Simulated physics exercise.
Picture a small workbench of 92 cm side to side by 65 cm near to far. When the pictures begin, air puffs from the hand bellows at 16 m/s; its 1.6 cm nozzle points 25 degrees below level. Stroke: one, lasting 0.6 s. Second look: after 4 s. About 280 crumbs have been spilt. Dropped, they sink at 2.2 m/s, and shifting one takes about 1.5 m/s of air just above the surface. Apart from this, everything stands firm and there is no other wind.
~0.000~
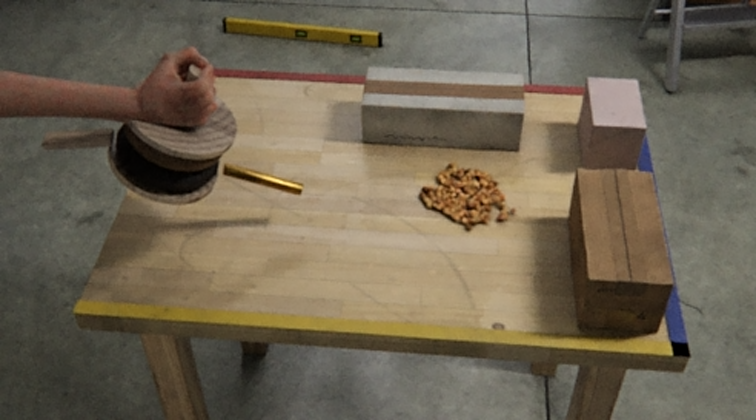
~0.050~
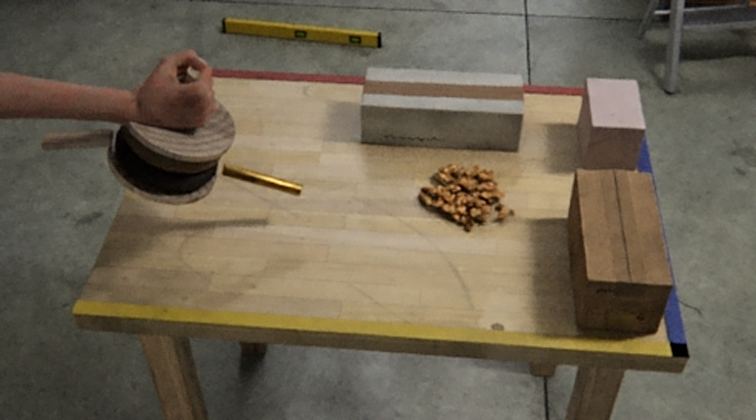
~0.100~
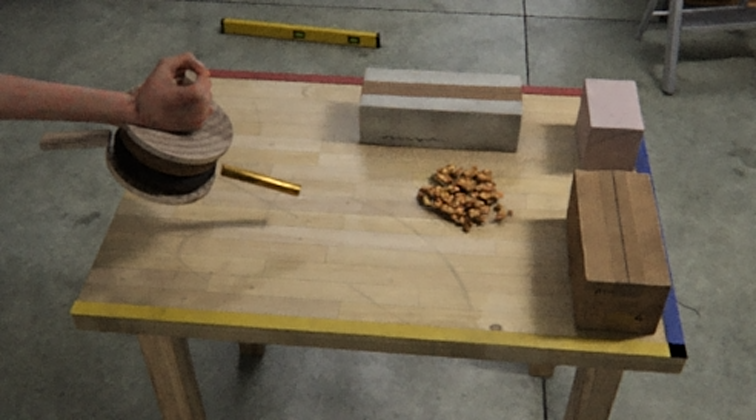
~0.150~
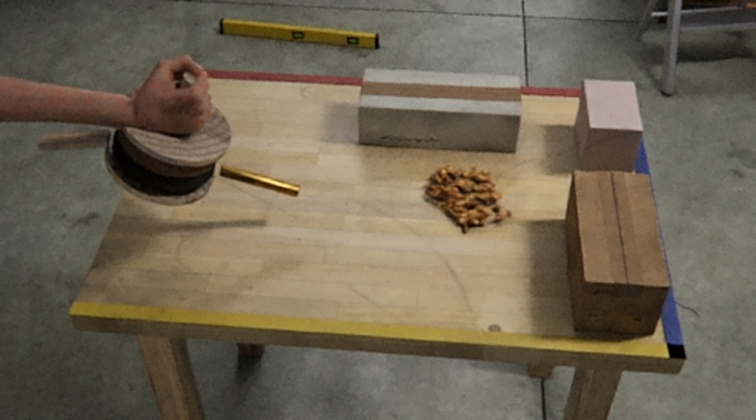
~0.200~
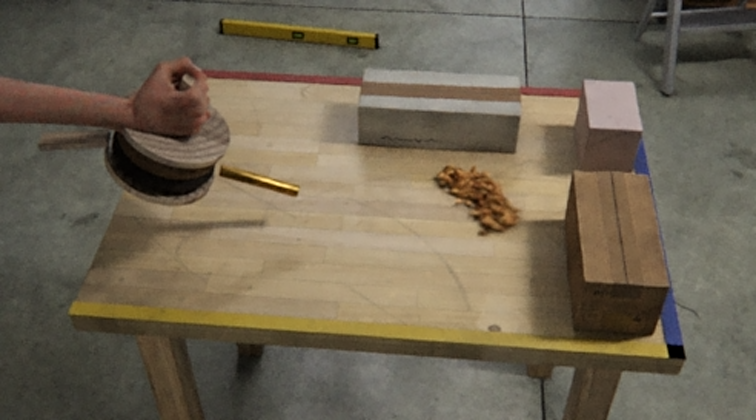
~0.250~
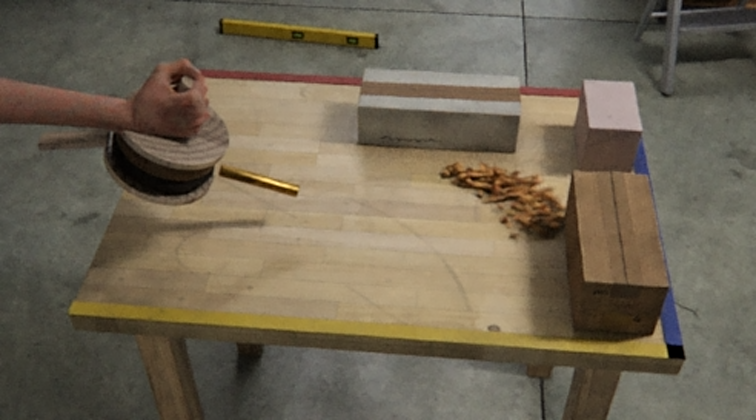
A pile of brown crumbs slides right across the table as a hand holds bellows.
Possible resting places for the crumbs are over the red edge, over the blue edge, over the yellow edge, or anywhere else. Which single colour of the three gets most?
Most go over the blue edge.
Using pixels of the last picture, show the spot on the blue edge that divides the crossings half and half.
(654, 197).
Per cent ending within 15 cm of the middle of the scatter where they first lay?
About 0 %.
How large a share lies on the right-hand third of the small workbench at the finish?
Roughly 40 %.
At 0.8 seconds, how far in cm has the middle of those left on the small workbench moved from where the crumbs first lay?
It comes to near 25 cm.
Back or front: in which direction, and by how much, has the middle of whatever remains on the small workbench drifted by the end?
It ends behind its start, some 15 cm.
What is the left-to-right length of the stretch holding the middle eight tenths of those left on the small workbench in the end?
Roughly 0 cm from left to right.
After 0.8 s the count stands so, 51 % are over the blue edge, 4 % over the red edge and 0 % over the yellow edge; the middle of those left on the top is near (576, 142).
After 1.3 s the count stands so, 51 % are over the blue edge, 4 % over the red edge and 0 % over the yellow edge; the middle of those left on the top is near (576, 142).
After 2.2 s the count stands so, 51 % are over the blue edge, 4 % over the red edge and 0 % over the yellow edge; the middle of those left on the top is near (576, 142).
After 4.0 s, at the end, 51 % are over the blue edge, 4 % over the red edge and 0 % over the yellow edge; the middle of those left on the top is near (576, 142).
